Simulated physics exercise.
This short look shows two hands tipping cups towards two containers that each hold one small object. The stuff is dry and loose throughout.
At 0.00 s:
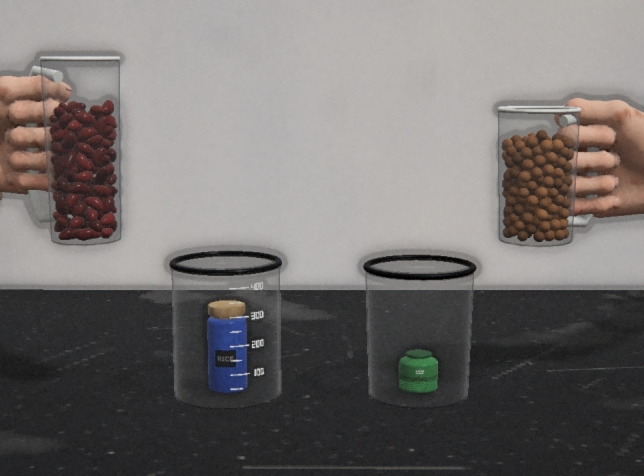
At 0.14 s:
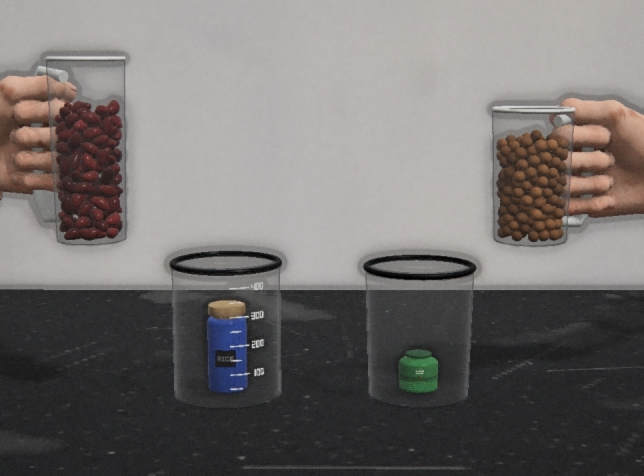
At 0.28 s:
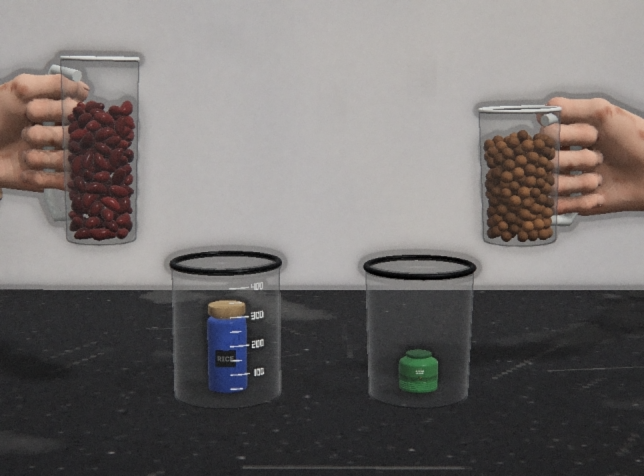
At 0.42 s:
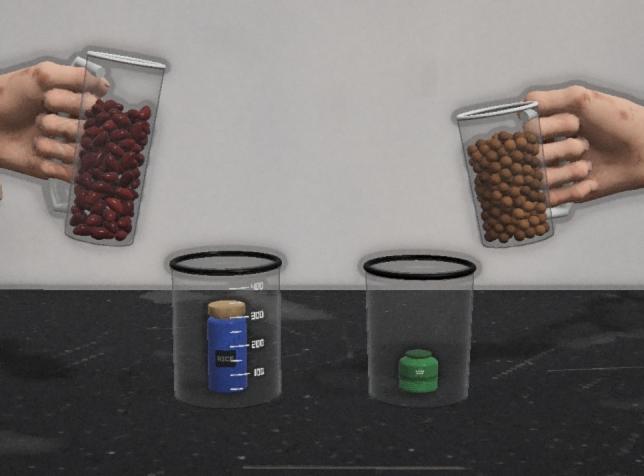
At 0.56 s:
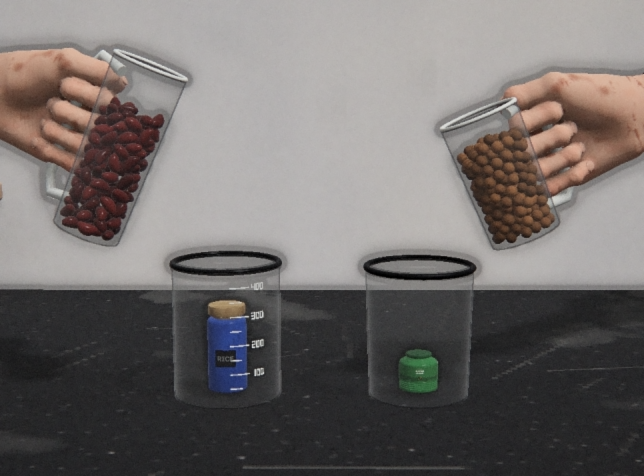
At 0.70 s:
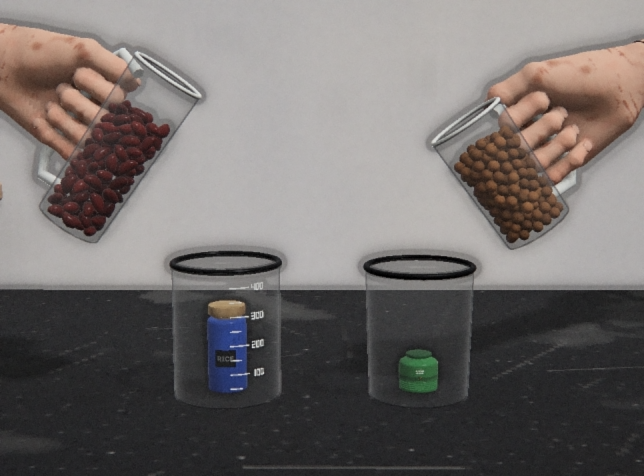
At the start, two hands hold upright clear cups, one of dark red beans and one of brown balls, above two clear containers holding a blue canister and a small green one. The hands move the cups inward, then tilt them steadily toward each other, with the beans and balls still inside.
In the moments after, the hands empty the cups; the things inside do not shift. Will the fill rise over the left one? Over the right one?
Left: Visible. Right: Submerged.
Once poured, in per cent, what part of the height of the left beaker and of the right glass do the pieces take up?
60 % on the left and 50 % on the right.
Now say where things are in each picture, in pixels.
In the first frame, small canister in the left beaker at (227, 346), reaching well over half way up; left cup at (83, 150), three quarters full of kidney beans; small bottle in the right glass at (418, 370), a quarter of its height or less; right cup at (537, 175), three quarters full of cereal balls.
In the second frame, left cup at (89, 150), upright; right cup at (532, 175), upright.
In the third frame, left cup at (101, 150), upright; right cup at (520, 175), upright.
In the fourth frame, left cup at (113, 150), tipped 11°; right cup at (507, 175), tipped 11°.
In the fifth frame, left cup at (118, 150), tipped 23°; right cup at (502, 175), tipped 23°.
In the sixth frame, small canister in the left beaker at (227, 346); left cup at (118, 150), tipped 35°; small bottle in the right glass at (418, 370); right cup at (502, 175), tipped 35°.
Around 1.08 s, left beaker empty, all of its cupful still in the cup; right glass empty, all of its cupful still in the cup.
Around 1.49 s, left beaker empty, all of its cupful still in the cup; right glass nearly empty, most of its cupful still in the cup.
Around 1.97 s, left beaker a third full, none of its cupful still in the cup; right glass a third full, none of its cupful still in the cup.
Finally (2.5 s), left beaker two thirds full (surface near (227, 313)), nothing beside it; right glass half full (surface near (419, 327)), nothing beside it; the left thing is still showing; the right thing is covered.
